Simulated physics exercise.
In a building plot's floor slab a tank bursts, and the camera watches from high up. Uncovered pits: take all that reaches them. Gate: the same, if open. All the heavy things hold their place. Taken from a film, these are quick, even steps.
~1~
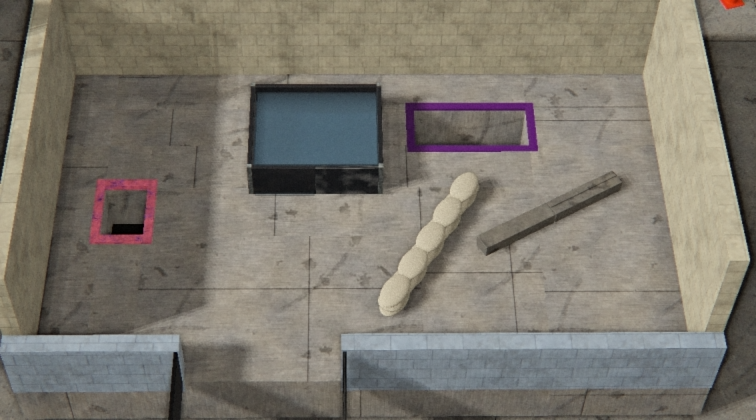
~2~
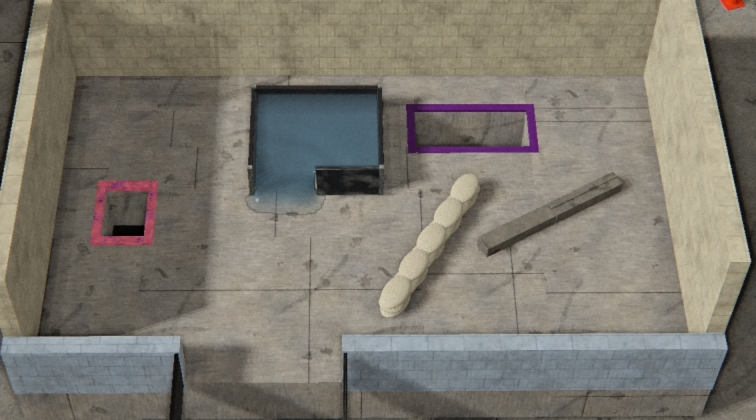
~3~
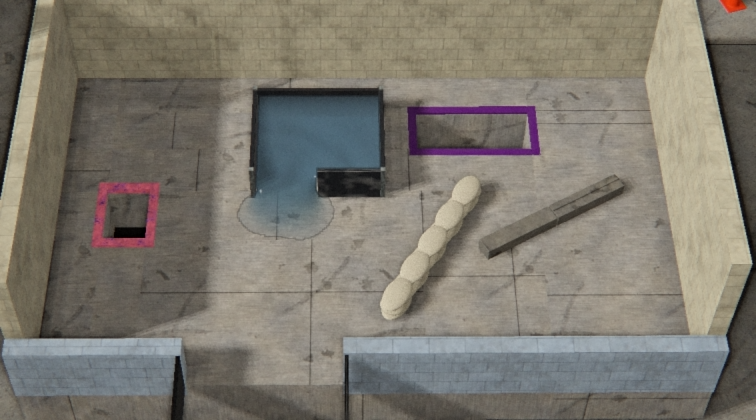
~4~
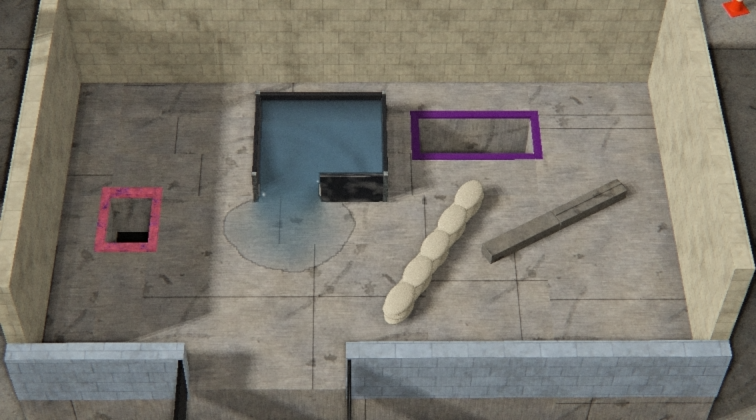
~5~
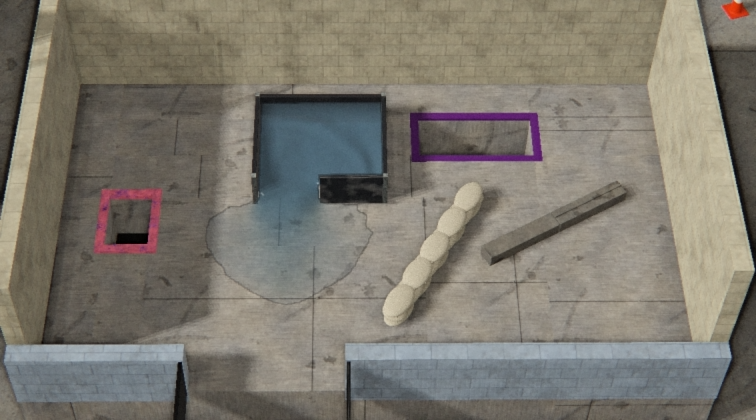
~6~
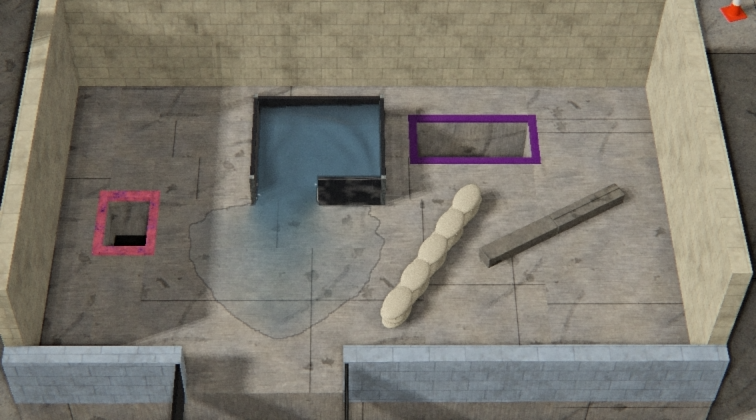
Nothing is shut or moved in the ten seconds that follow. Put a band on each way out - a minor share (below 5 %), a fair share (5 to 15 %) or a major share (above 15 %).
The gate swallows beyond fifteen per cent; the pink pit swallows below five per cent; the purple pit swallows below five per cent.
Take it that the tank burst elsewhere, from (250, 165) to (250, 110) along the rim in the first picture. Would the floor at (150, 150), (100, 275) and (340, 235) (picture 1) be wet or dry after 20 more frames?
Soaked, then soaked, then unsoaked.
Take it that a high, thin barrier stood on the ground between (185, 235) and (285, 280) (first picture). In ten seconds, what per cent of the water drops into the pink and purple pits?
The pink pit gets 4 per cent, the purple pit 10 per cent.
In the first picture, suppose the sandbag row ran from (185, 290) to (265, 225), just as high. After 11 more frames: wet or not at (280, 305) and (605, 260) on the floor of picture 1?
First spot gets soaked, second spot stays bare.
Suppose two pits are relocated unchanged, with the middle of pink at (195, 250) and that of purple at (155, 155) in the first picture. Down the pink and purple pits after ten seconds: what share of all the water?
The pink pit takes 8 per cent, and the purple pit takes 2 per cent.
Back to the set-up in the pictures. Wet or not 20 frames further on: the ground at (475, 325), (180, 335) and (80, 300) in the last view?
Point by point: Swamped; swamped; swamped.
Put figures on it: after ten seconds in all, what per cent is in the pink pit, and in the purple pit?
Near 0 in a hundred, followed by near 0 in a hundred.
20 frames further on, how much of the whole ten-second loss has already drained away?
Approximately 50 %.
A moment on, water covers 20 % of the floor; the gate 2 %, the pink pit 0 %, the purple pit 0 %.
Next, water covers 25 % of the floor; the gate 10 %, the pink pit 0 %, the purple pit 0 %.
Then, water covers 30 % of the floor; the gate 21 %, the pink pit 0 %, the purple pit 0 %.
Later, water covers 35 % of the floor; the gate 33 %, the pink pit 0 %, the purple pit 0 %.
In the end, water covers 45 % of the floor; the gate 42 %, the pink pit 0 %, the purple pit 0 %.
